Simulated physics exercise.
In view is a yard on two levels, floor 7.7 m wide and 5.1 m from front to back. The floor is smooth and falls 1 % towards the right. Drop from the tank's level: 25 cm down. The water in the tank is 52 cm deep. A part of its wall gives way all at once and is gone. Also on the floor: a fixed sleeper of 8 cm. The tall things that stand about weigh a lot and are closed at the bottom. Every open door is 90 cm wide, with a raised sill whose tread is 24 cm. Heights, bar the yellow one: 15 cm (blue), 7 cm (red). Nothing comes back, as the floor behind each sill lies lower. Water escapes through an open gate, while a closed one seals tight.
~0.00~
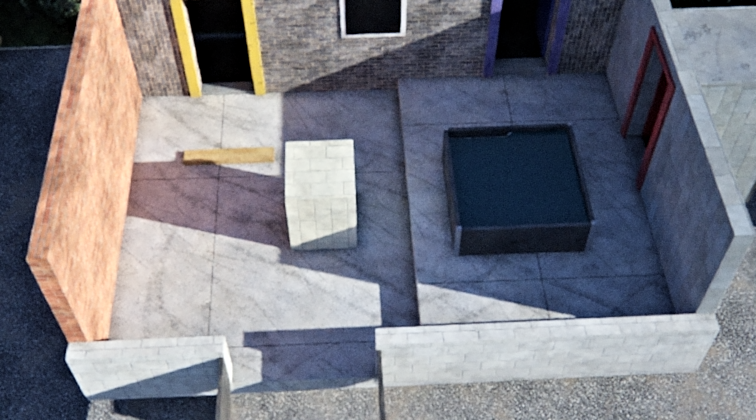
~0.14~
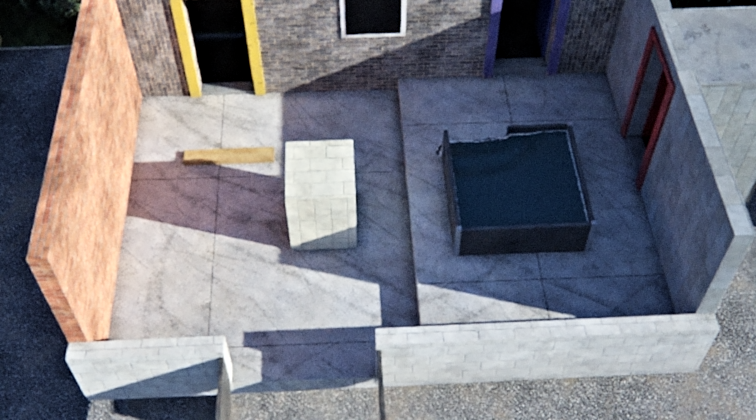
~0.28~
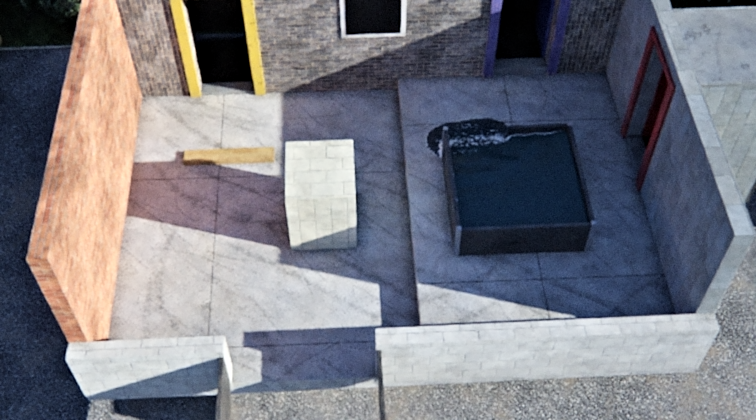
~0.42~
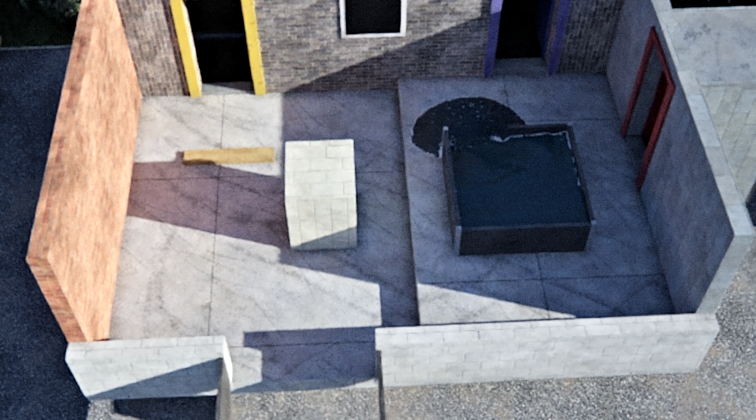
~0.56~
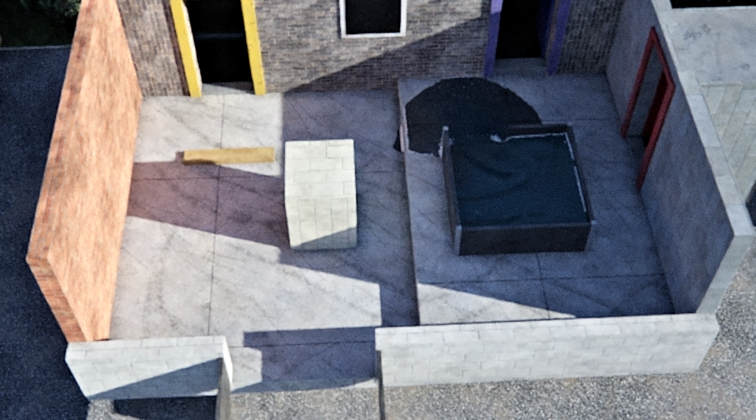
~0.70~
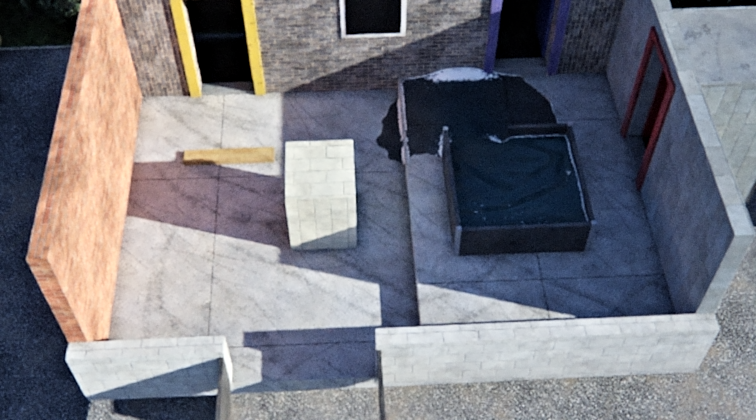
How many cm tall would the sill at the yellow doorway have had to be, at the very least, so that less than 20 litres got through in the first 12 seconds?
It needed to be roughly 6.5 cm tall.
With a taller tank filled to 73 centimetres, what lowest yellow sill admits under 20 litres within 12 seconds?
About 9.0 centimetres.
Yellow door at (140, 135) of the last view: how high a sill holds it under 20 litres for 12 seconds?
Close to 11.5 cm at the least.
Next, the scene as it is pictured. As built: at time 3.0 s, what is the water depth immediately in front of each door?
Lab note, cm: Blue 15; red 6; yellow 5.
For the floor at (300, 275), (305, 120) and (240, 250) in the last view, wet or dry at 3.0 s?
Those three come out bone-dry, soaked and bone-dry, in that order.
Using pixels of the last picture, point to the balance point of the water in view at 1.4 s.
The water's centre is at about (491, 168).
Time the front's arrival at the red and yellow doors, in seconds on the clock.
Red 2.4 s, yellow 2.0 s.
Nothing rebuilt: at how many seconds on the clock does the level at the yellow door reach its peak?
7.5 s.
After 1.4 s water covers 15 % of the floor, deepest (30 cm) near (470, 152); it has not reached the yellow door.
After 3.0 s water covers 30 % of the floor, deepest (24 cm) near (599, 74); 5 cm at the yellow door, 0 litres in over its 5 cm sill.
After 12.0 s water covers 90 % of the floor, deepest (8 cm) near (674, 339); 5 cm at the yellow door, 36 litres in over its 5 cm sill.
At the yellow door as built, the water arrived by 2.1 s and peaked near 9 cm at 7.4 s.
With a sill of 5 cm, 36 litres would have come in within the 12 s; with 8 cm, 8 litres. So under 20 litres takes about 6.5 cm.
